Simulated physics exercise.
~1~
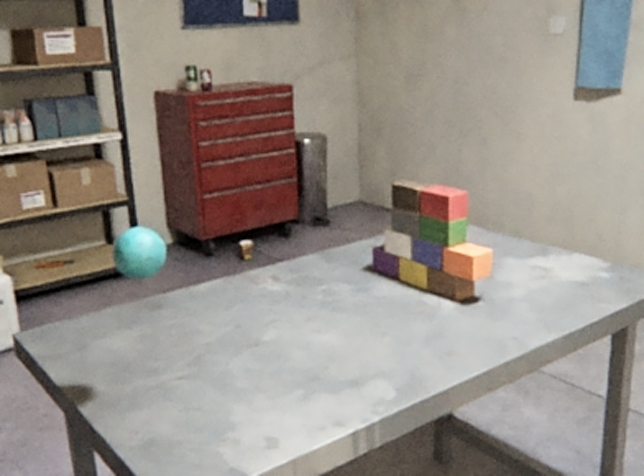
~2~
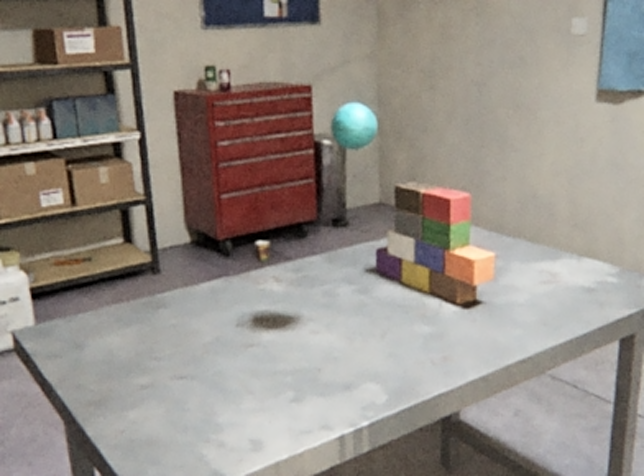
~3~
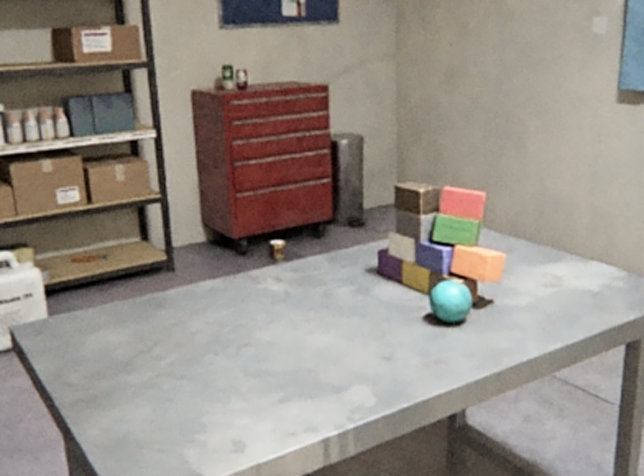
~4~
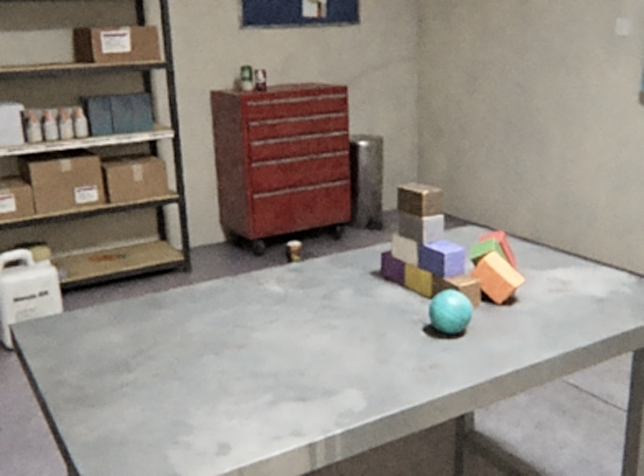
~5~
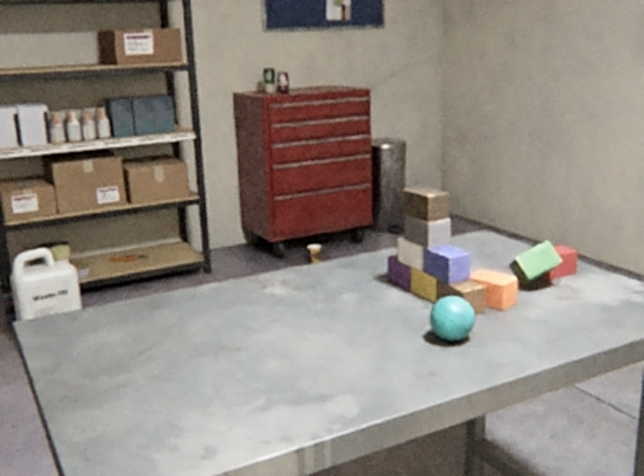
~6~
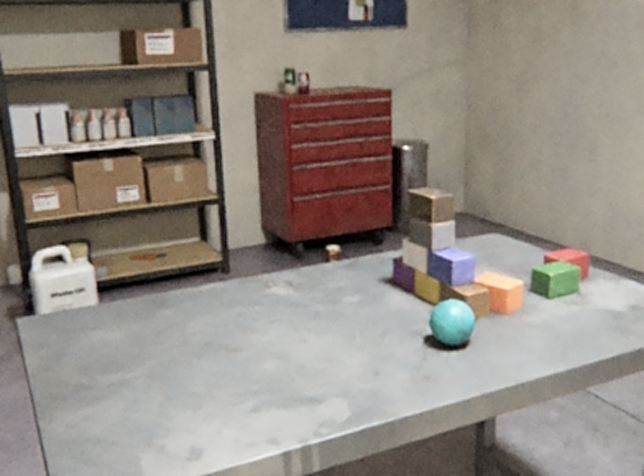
A turquoise ball hits stacked blocks, toppling the red, green and orange ones onto the table.
